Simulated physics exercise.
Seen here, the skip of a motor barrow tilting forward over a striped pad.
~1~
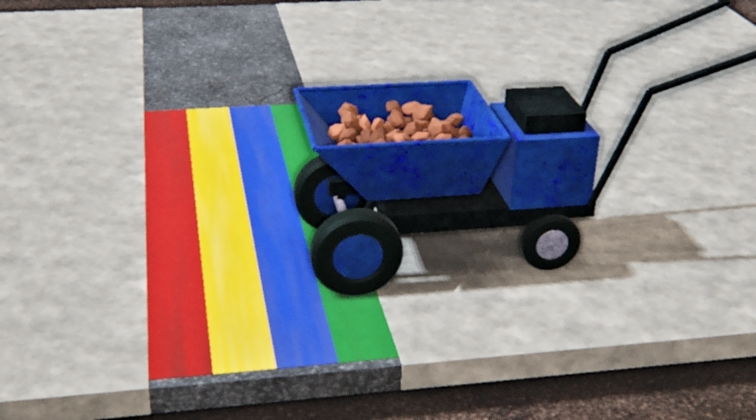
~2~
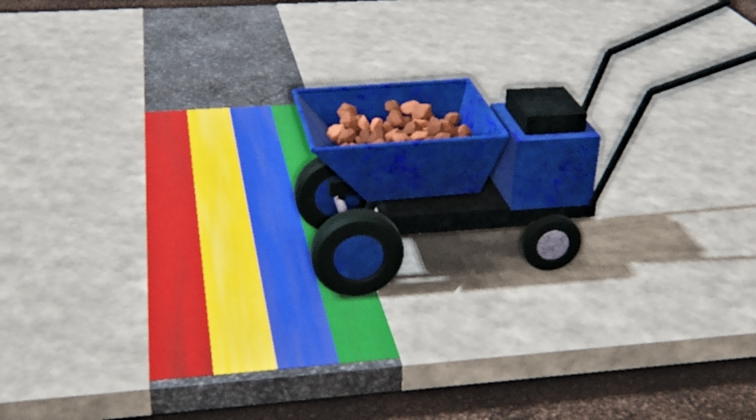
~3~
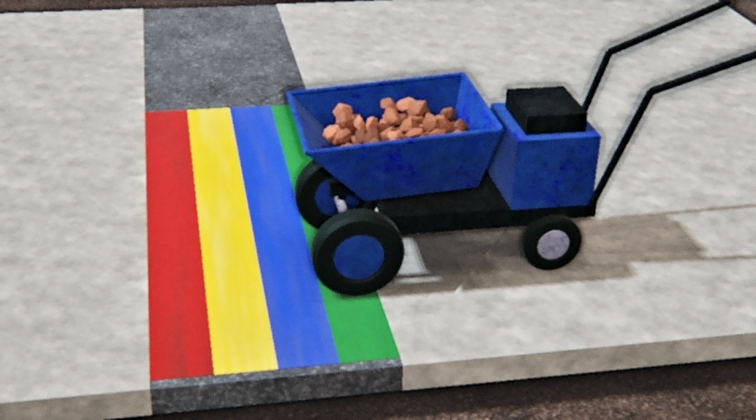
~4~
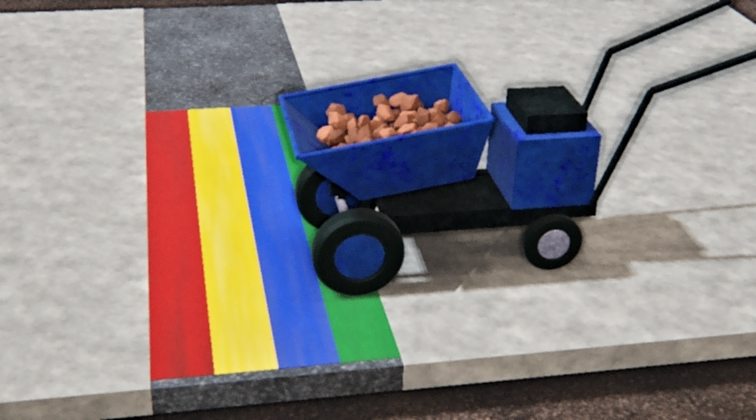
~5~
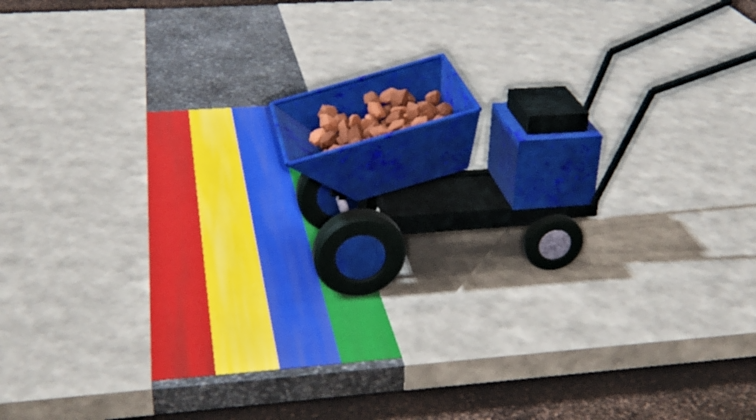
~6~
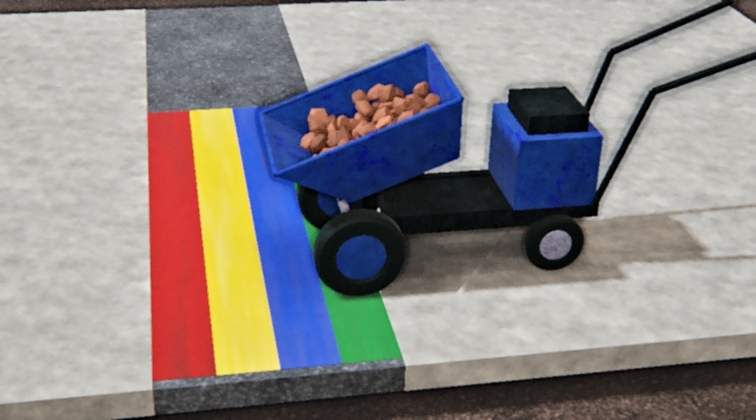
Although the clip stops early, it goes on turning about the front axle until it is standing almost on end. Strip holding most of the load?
Red.
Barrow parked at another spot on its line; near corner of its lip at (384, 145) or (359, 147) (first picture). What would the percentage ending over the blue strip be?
You'd get around 20 in a hundred, then 10 in a hundred.
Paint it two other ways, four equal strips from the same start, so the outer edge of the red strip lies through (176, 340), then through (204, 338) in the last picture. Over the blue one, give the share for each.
0 and 0 in a hundred.
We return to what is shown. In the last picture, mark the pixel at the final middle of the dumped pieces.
Once it all stops, the middle lies near (175, 270).
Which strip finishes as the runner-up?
Second: The strip in yellow.
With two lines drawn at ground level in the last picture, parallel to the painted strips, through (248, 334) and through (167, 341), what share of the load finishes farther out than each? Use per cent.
Near 80 % and 30 %.
Soon after the last picture, skip tipped steeply; all in the skip.
A little later, skip tipped right over; most in the skip; a small part over the yellow strip; a small part over the red strip.
Later still, skip tipped right over; about a quarter in the skip; a small part over the yellow strip; about half over the red strip; about a quarter off the paint.
At rest, skip tipped right over; a small part in the skip; none over the green strip; none over the blue strip; about a quarter over the yellow strip; about half over the red strip; about a quarter off the paint.
